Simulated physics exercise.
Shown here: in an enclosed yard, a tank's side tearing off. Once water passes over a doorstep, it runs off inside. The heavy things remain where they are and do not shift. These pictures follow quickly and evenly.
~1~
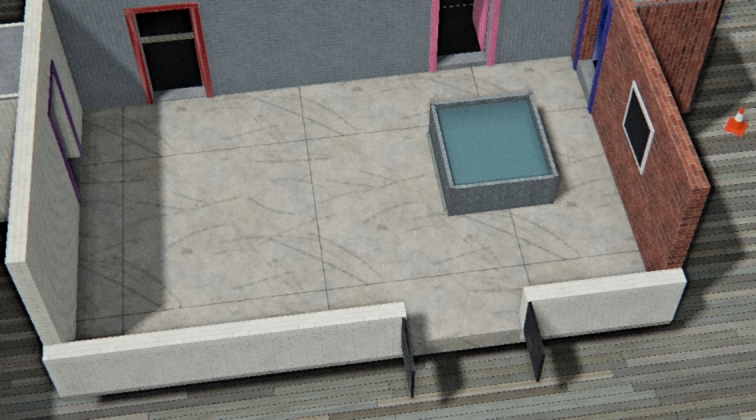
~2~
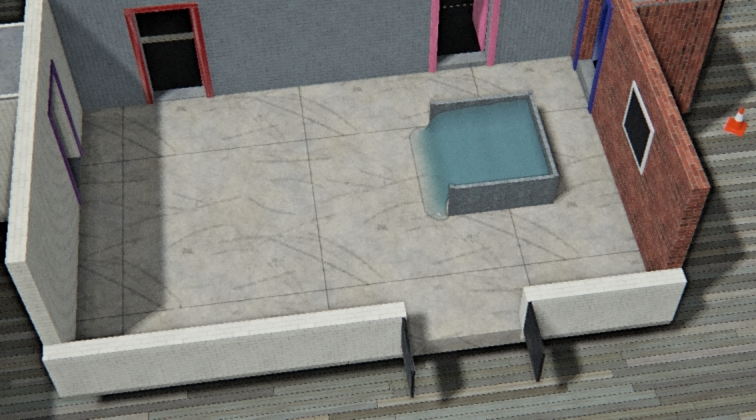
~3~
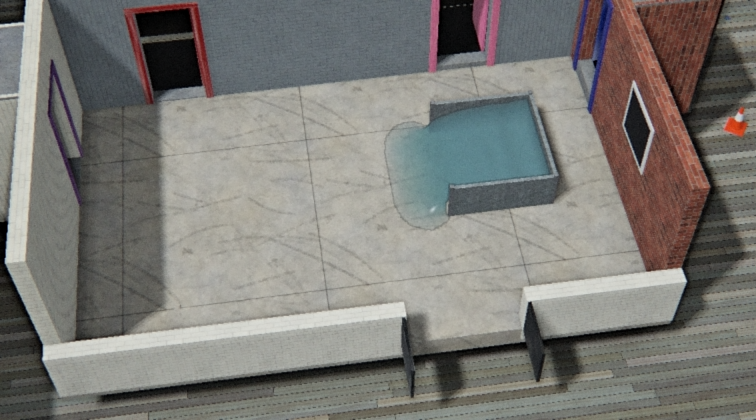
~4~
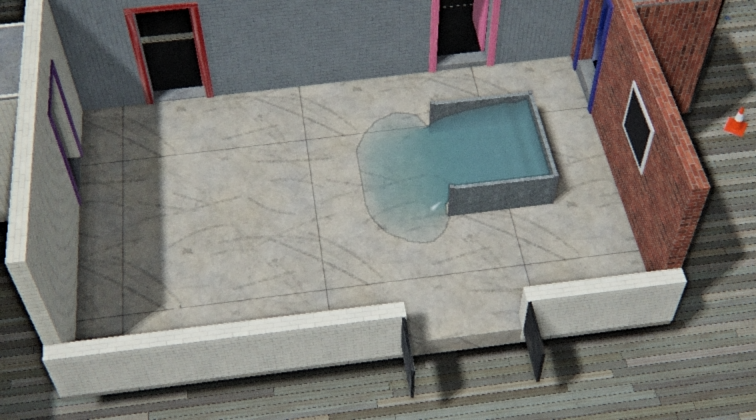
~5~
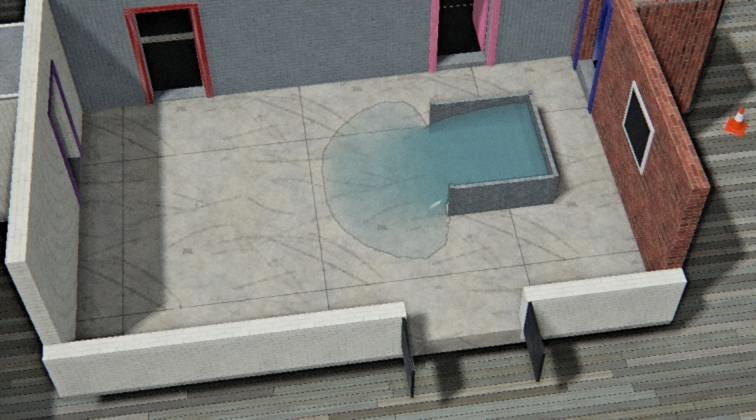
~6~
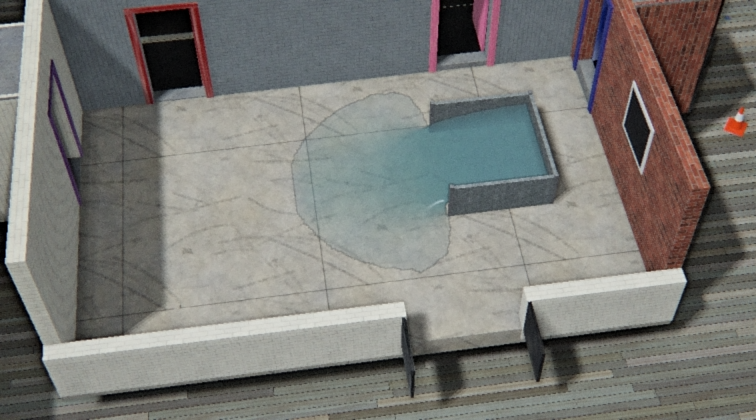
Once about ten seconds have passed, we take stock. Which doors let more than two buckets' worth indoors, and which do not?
One by one: The pink door is not overrun past two buckets; the purple door is overrun past two buckets; the blue door is not overrun past two buckets; the red door is overrun past two buckets.
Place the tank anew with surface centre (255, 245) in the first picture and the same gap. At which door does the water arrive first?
That's the one in purple.
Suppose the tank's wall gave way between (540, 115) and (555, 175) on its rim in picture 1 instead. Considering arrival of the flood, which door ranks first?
I'd name the one in blue.
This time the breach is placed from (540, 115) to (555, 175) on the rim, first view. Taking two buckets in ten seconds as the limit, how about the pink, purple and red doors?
Door by door: Pink stops short, purple goes past the mark, red stops short.
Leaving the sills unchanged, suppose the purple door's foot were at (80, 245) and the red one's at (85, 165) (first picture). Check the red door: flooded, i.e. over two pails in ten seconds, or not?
Red is flooded.
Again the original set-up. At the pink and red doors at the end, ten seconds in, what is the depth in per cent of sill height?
Approx. 0 % followed by 190 %.
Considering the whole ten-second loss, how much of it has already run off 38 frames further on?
Estimated share: Close to 70 %.
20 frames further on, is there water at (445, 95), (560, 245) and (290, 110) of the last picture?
As listed, the points end up high and dry, high and dry and soaked.
A moment on, water covers 35 % of the floor; the pink door not reached, the purple door not reached, the blue door not reached, the red door not reached.
Next, water covers 60 % of the floor; the pink door not reached, the purple door under two buckets in, the blue door not reached, the red door wet at the sill, nothing in.
Then, water covers 65 % of the floor; the pink door not reached, the purple door over two buckets in, the blue door not reached, the red door under two buckets in.
Later, water covers 60 % of the floor; the pink door not reached, the purple door far over two buckets in, the blue door not reached, the red door under two buckets in.
In the end, water covers 65 % of the floor; the pink door not reached, the purple door far over two buckets in, the blue door not reached, the red door over two buckets in.
